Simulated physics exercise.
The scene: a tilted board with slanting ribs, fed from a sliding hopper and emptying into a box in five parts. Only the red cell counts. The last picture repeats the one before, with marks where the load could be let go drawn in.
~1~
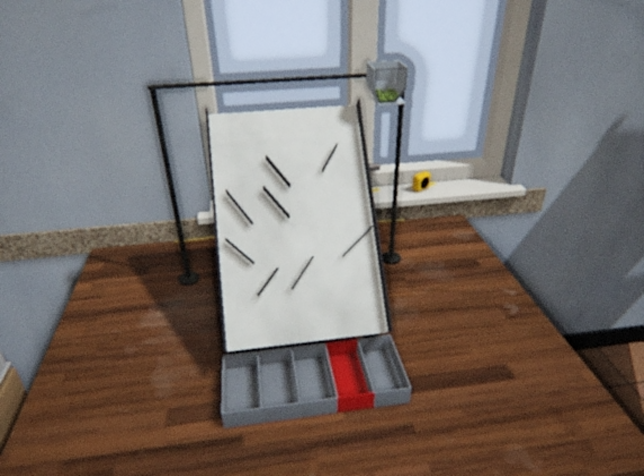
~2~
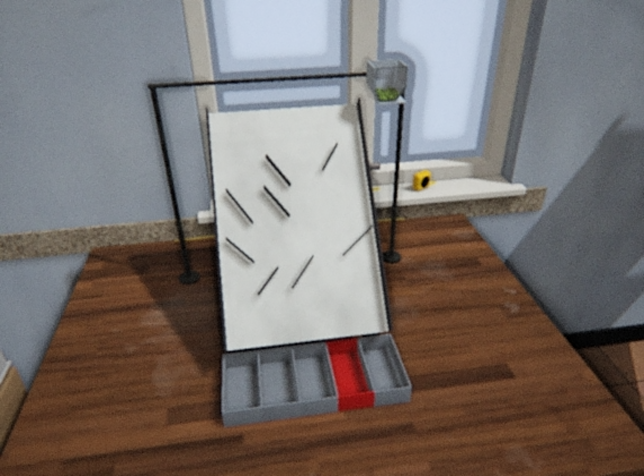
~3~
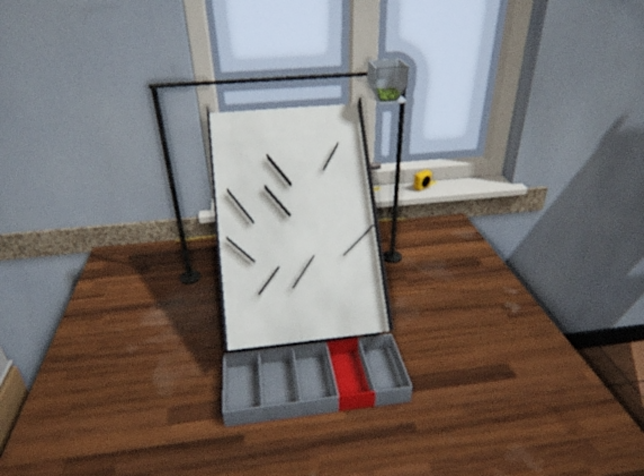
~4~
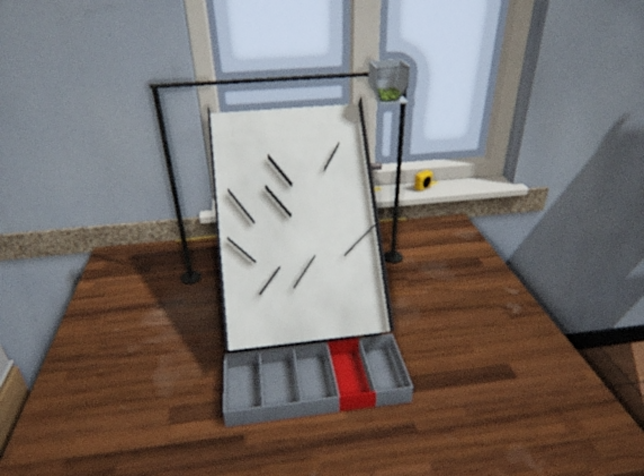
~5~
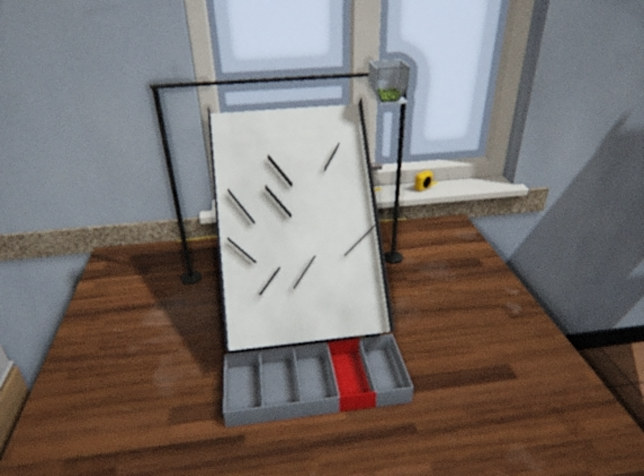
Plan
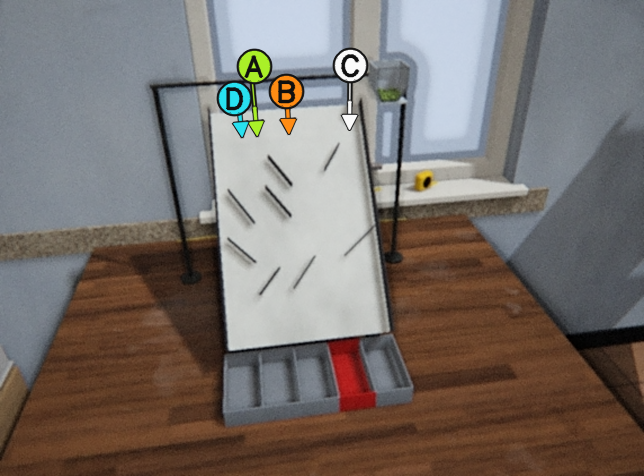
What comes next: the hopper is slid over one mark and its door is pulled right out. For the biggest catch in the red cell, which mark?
Take B.
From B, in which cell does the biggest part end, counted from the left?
The fourth from the left.
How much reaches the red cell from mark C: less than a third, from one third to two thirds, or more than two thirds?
Mark C gives less than a third.
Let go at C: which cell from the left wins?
The third from the left.
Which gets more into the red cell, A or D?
Mark A.
On the marked copy, mark A meets the board at (256, 130); mark B meets the board at (288, 128); mark C meets the board at (349, 124); mark D meets the board at (241, 131).
With A, a small part in the red cell, most in other cells, a small part outside the box.
With B, about half in the red cell, about a third in other cells, a small part outside the box.
With C, a stray few in the red cell, nearly all in other cells, a stray few held on the board.
With D, a stray few in the red cell, nearly all in other cells.
